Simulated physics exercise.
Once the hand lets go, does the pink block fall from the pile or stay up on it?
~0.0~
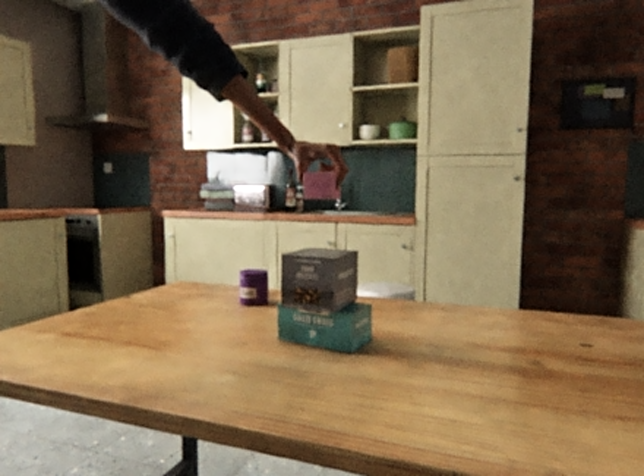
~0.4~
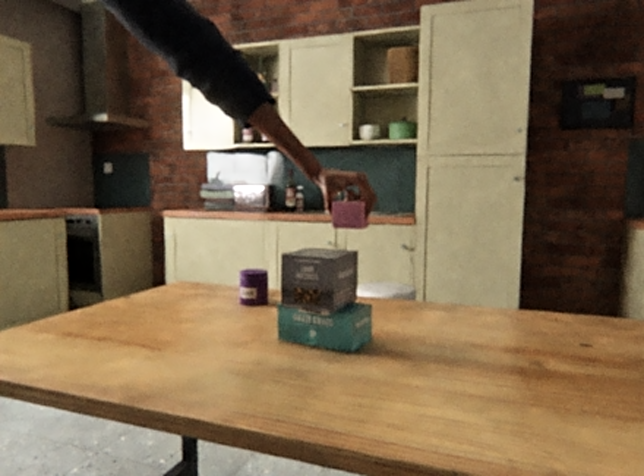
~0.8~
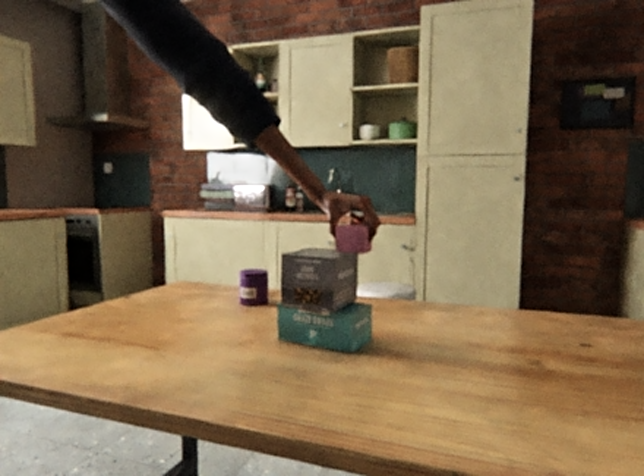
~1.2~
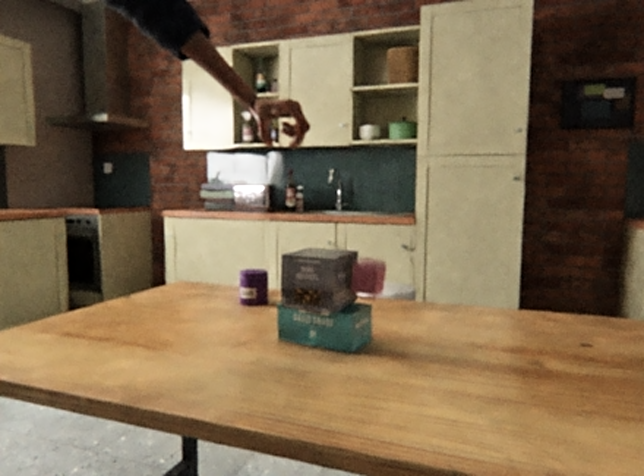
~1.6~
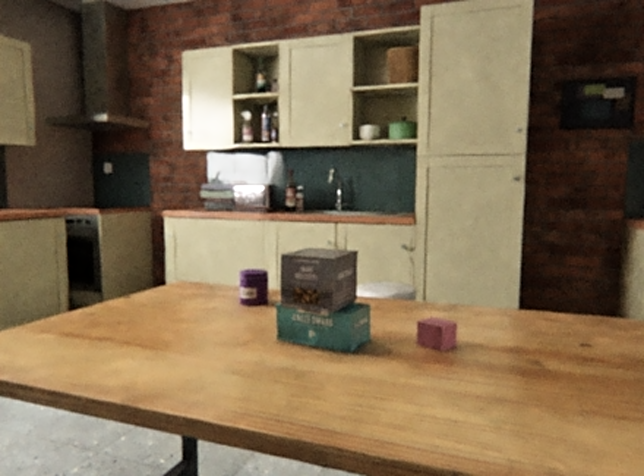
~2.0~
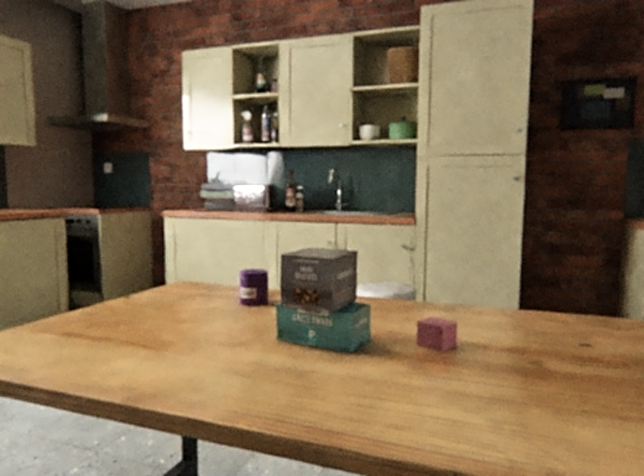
It falls from the pile, dropping past the right side of the boxes and ending up on the table. The grey and turquoise boxes stay stacked.
